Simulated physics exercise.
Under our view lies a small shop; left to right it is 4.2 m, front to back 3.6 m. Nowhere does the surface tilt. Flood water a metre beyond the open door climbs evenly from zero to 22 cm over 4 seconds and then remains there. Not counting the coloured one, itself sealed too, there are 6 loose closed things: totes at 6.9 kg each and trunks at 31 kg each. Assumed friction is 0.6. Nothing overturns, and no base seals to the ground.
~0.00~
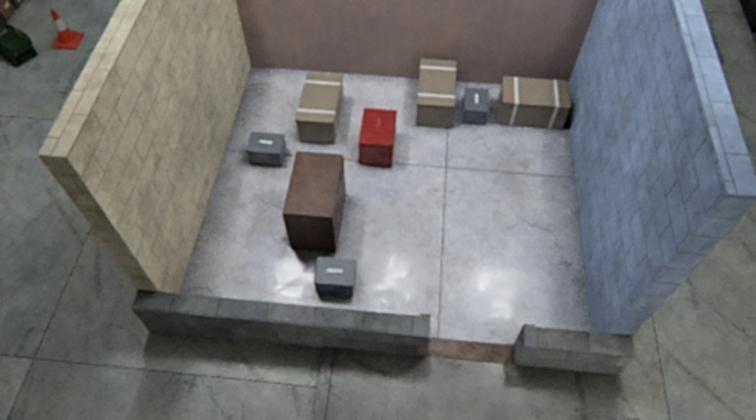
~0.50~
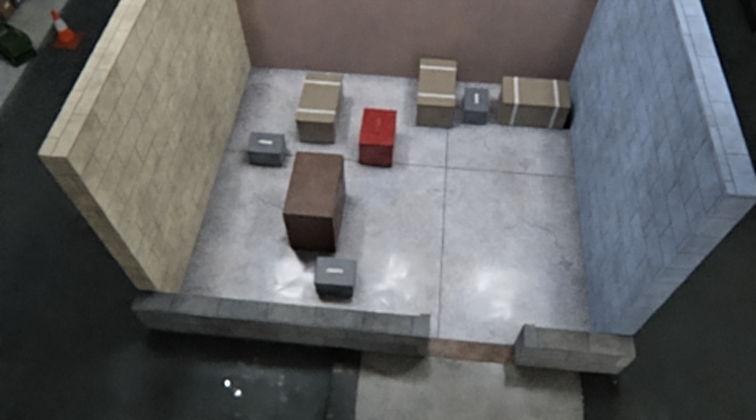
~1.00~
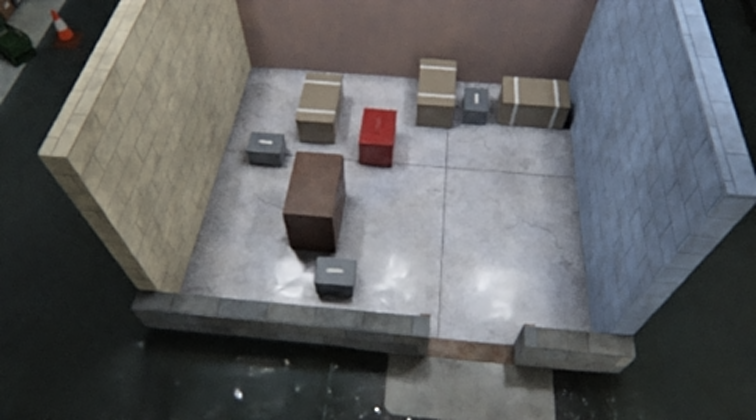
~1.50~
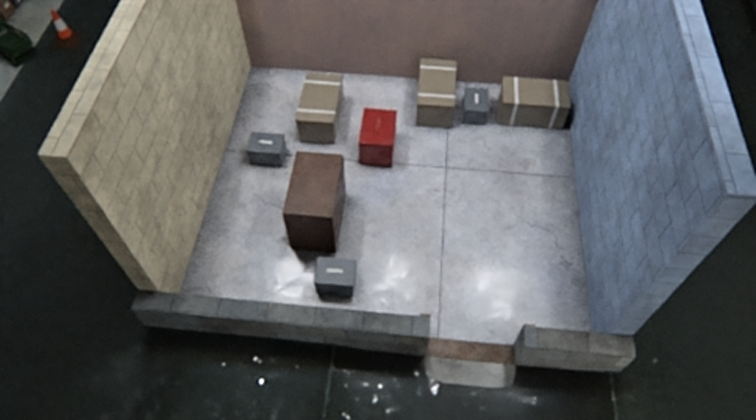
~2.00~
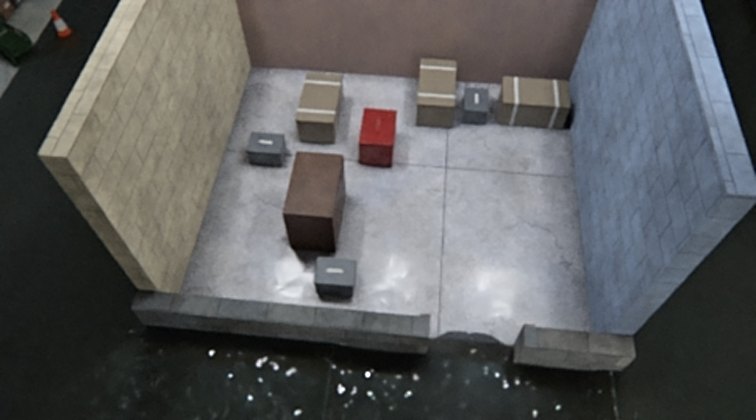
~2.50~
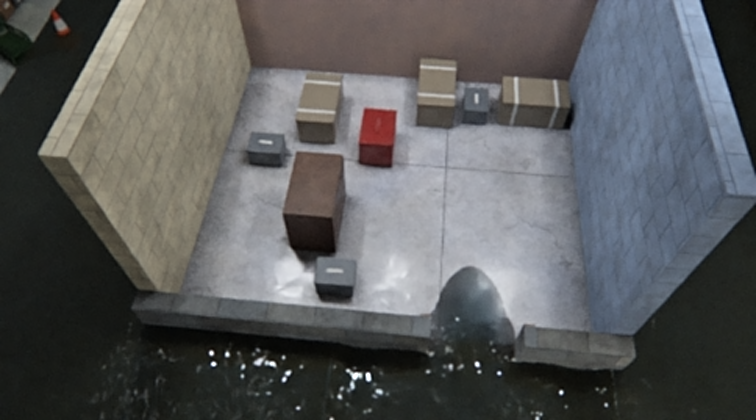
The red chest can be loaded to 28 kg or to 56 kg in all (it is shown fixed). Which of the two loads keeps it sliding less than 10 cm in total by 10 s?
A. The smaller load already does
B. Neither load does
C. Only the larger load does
A, the smaller load already does.
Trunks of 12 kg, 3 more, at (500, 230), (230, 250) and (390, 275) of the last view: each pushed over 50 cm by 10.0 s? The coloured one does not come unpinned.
Order as asked: Goes beyond / stays within / stays within.
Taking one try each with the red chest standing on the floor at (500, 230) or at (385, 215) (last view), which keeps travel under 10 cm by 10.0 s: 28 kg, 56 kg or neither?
Well, at the first spot either weight will do, and at the second either weight will do.
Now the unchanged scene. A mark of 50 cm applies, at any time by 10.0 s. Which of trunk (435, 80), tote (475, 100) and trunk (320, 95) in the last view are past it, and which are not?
Results in sequence: Threshold exceeded; threshold exceeded; threshold not reached.
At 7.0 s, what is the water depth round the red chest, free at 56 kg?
5 cm, roughly.
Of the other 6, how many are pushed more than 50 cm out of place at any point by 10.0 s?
The count comes to 3.
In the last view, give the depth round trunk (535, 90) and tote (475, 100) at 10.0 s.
Close to 12 and 12 centimetres.
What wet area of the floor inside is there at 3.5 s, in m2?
3.5 m2.
After 3.5 s the red chest would be 0 cm from its start with 28 kg and 0 cm from its start with 56 kg; 0 cm of water round it then.
After 4.5 s the red chest would be 0 cm from its start with 28 kg and 0 cm from its start with 56 kg; 2 cm of water round it then.
After 7.0 s the red chest would be 0 cm from its start with 28 kg and 0 cm from its start with 56 kg; 5 cm of water round it then.
After 10.0 s the red chest would be 0 cm from its start with 28 kg and 0 cm from its start with 56 kg; 10 cm of water round it then.
